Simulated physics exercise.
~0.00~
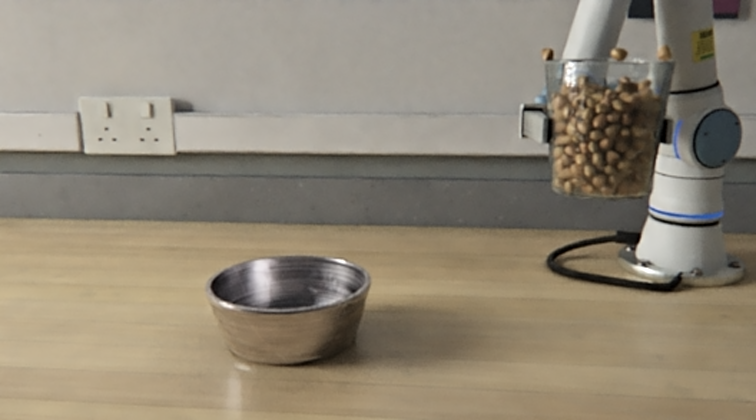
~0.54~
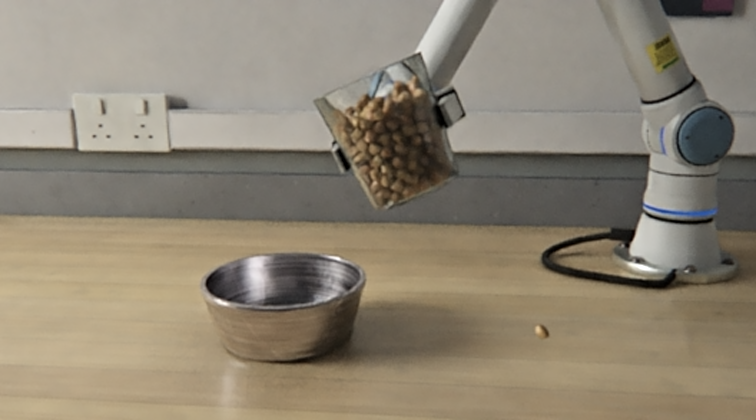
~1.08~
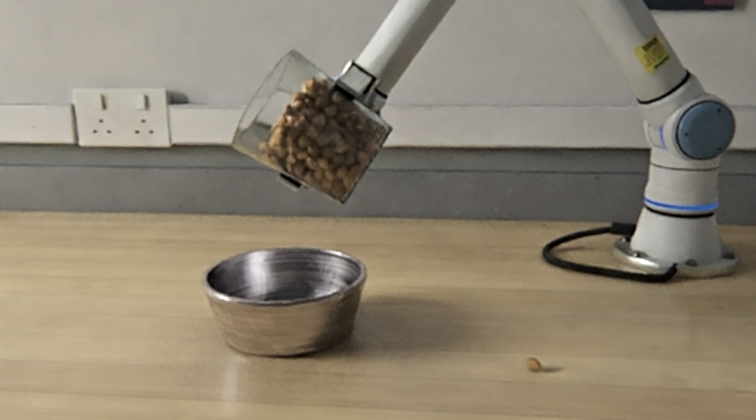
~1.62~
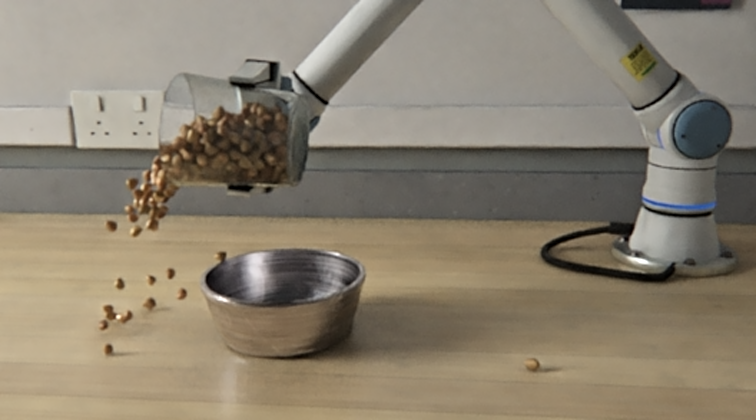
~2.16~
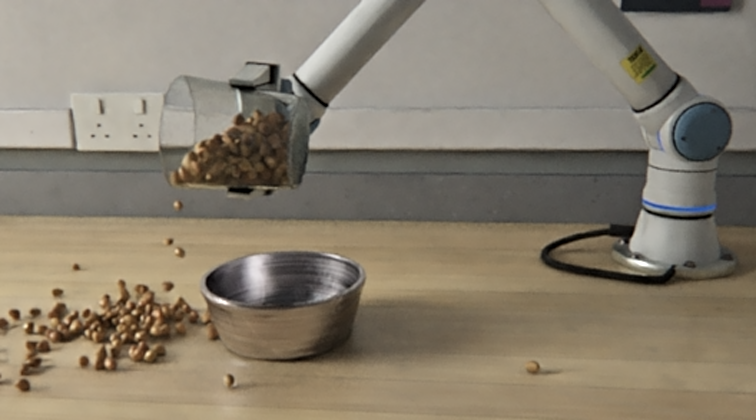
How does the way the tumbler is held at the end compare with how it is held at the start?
At the start the gripper holds the tumbler upright, while at the end it is tipped over on its side with its mouth facing left.
